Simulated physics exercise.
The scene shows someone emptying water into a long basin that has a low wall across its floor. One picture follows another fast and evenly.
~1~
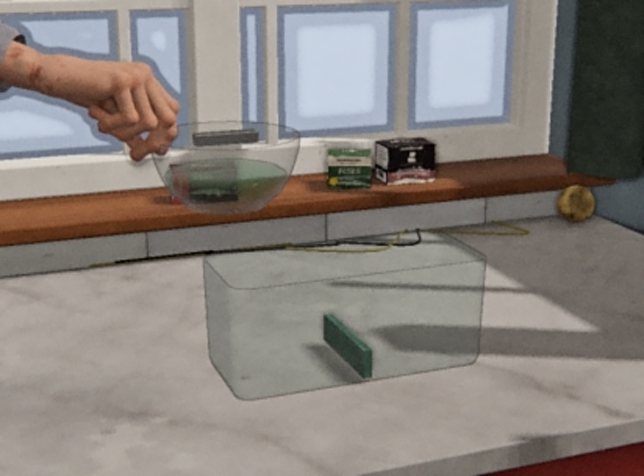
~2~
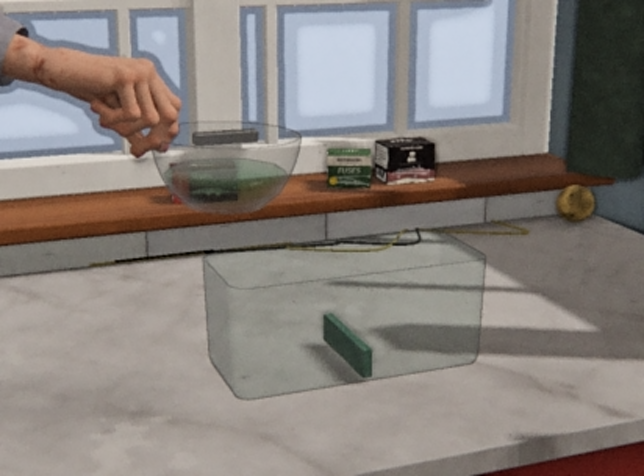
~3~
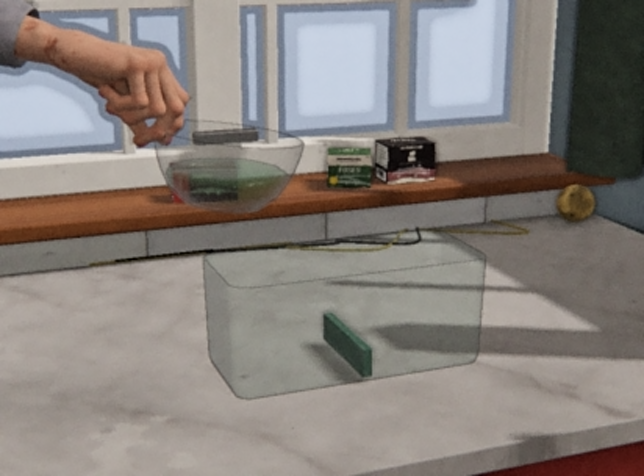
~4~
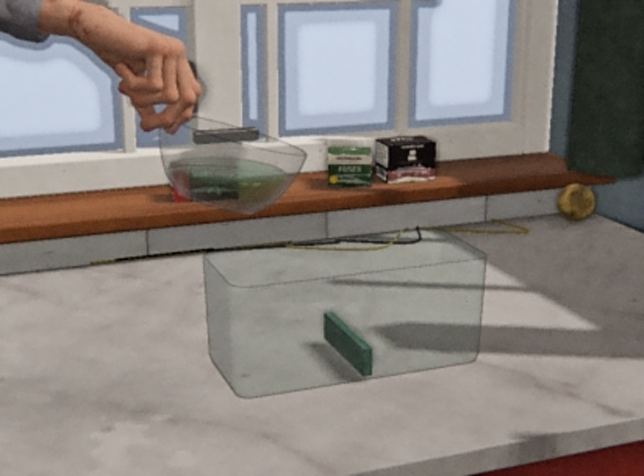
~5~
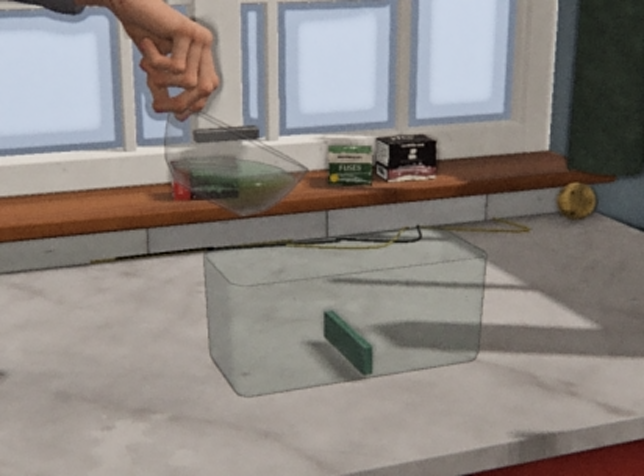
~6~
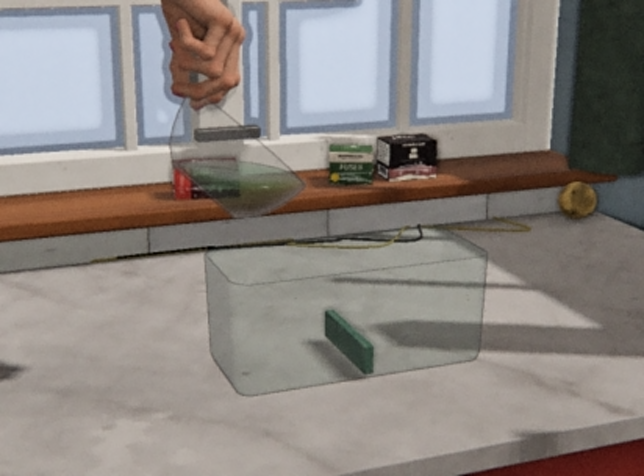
In this clip, a hand holding a clear bowl by its left rim above a transparent basin with a low green wall inside gradually raises that side, tilting the bowl steeply to the right as the liquid inside shifts.
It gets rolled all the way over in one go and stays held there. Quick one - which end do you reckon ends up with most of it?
The winner here is the left pocket, by the look of it.
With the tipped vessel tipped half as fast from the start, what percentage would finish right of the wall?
It comes to some 10 in a hundred.
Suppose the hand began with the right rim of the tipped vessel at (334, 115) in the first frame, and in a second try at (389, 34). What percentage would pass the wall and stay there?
You'd get around 55 per cent and then around 75 per cent.
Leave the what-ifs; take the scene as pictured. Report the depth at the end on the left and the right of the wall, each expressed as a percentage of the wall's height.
Left side 50 percent, right side 10 percent.
A moment on, the tilt is 112° and 3 per cent is still to pour, 84 is left of the wall and 0 right of it.
Next, the tilt is 121° and 1 per cent is still to pour, 86 is left of the wall and 7 right of it.
Then the tilt is 121° and 0 per cent is still to pour, 83 is left of the wall and 13 right of it.
Later the tilt is 121° and 0 per cent is still to pour, 83 is left of the wall and 13 right of it.
In the end 83 per cent lies left of the wall, 13 right of it and 4 outside.
